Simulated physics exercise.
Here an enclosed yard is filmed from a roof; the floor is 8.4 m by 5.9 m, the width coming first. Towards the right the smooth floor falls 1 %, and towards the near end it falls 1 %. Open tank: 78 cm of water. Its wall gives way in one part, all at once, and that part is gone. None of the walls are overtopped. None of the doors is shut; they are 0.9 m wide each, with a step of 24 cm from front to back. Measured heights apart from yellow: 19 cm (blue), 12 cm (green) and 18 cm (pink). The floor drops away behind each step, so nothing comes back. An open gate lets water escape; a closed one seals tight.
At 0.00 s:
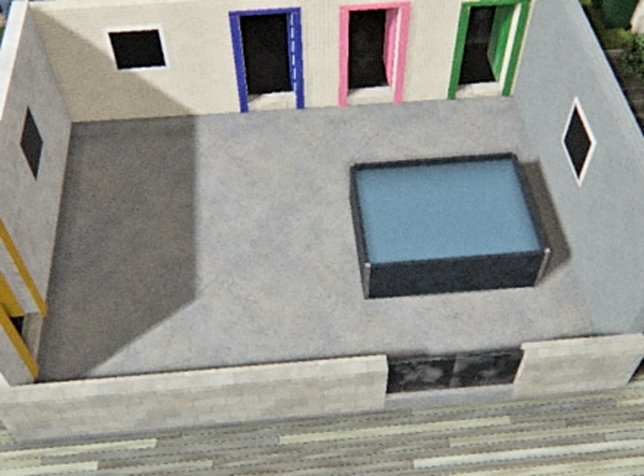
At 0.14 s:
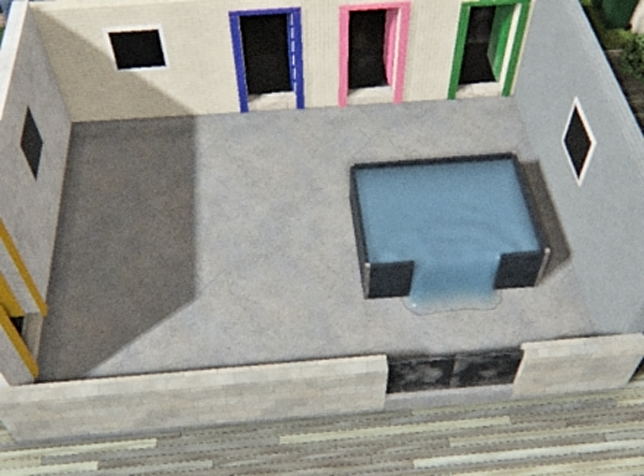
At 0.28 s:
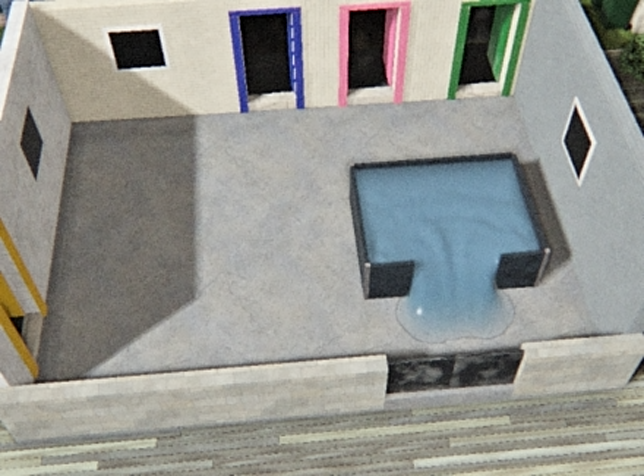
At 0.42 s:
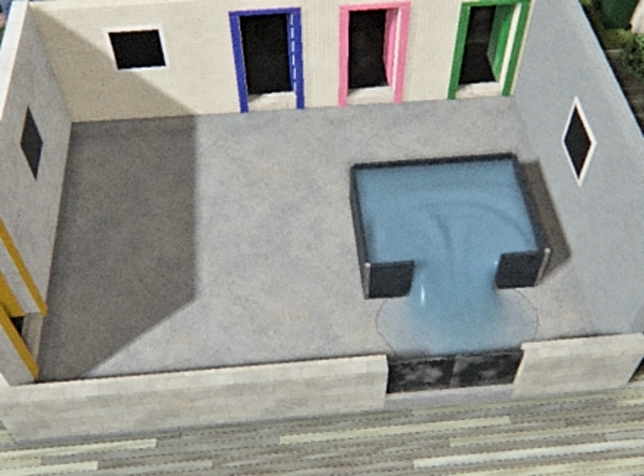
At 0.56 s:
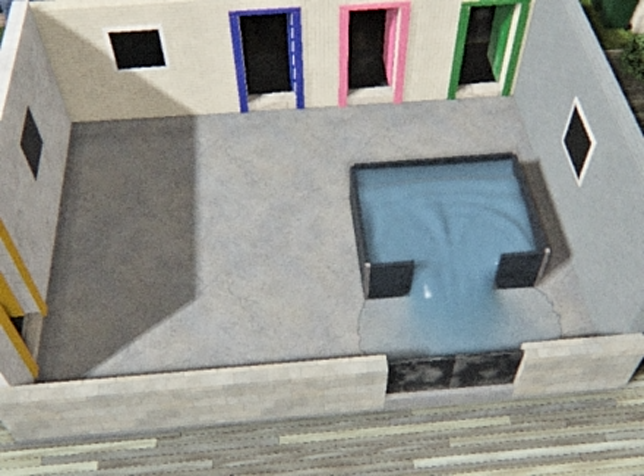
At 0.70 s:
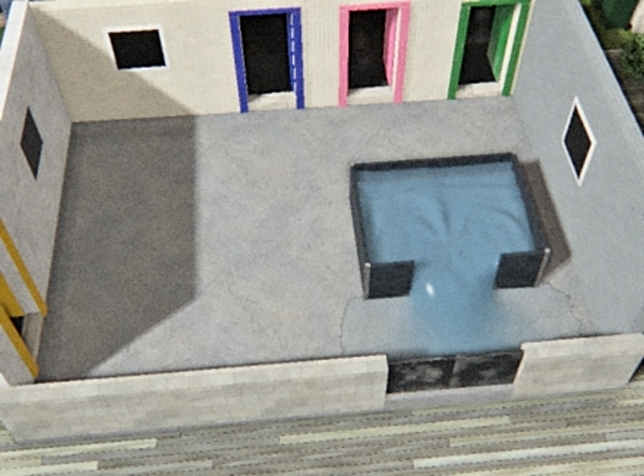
The clip shows an open tank of still water in a walled yard with blue, pink and green doorways; part of its near wall disappears, and water pours through the gap, spreading across the floor toward the near wall.
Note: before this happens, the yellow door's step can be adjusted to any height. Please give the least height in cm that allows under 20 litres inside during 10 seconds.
It would have to be roughly 14.5 cm high.
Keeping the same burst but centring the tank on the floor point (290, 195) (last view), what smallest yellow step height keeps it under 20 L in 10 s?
Roughly 18 cm is needed.
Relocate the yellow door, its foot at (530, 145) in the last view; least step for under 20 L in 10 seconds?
Roughly 8.5 cm, give or take.
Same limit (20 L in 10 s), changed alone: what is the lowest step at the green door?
At the green door it takes roughly 26 centimetres.
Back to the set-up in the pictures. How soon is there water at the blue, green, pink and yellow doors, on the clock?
Arrival times - blue: 5.5 s; green: 3.0 s; pink: 4.0 s; yellow: 2.6 s.
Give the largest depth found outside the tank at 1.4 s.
Max depth: Near 70 cm.
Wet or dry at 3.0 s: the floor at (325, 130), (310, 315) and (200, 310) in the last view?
In order: Untouched, soaked, soaked.
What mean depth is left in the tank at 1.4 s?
Average depth: Approx. 52 cm.
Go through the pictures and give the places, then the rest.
In the first frame, still water, 78 cm deep, in the open tank at (445, 210); the yellow door at (19, 305) is dry.
In the second frame, the front is at (418, 311), 0.3 m from the gap at (453, 278); 0.4 m2 of floor is wet, 78 cm left at the back.
In the third frame, water pours out at (453, 281) and has run 0.8 m, to (427, 337); about 13 cm deep outside, 78 cm at the back.
In the fourth frame, the front is at a hidden place, 1.4 m from the gap at (452, 281); 2.6 m2 of floor is wet, 76 cm left at the back.
In the fifth frame, water pours out at (452, 281) and has run 1.6 m, to a hidden place; about 9 cm deep outside, 68 cm at the back.
In the sixth frame, the front is at a hidden place, 1.8 m from the gap at (453, 281); 4.6 m2 of floor is wet, 67 cm left at the back; the yellow door at (19, 305), 6.4 m from the gap, is still 4.7 m from the nearest water.
After 1.4 s water covers 15 % of the floor, deepest (70 cm) near (600, 367); it has not reached the yellow door.
After 3.0 s water covers 50 % of the floor, deepest (42 cm) near (600, 367); 22 cm at the yellow door, 1 litre in over its 14 cm step.
After 10.0 s water covers 95 % of the floor, deepest (16 cm) near (588, 368); 7 cm at the yellow door, 24 litres in over its 14 cm step.
At the yellow door as built, the water arrived by 2.7 s and peaked near 22 cm at 3.0 s.
Run again over the same 10 s with other heights there, 45 litres in over 12 cm, 12 litres over 16 cm. The limit of 20 litres is kept from about 14.5 cm up.
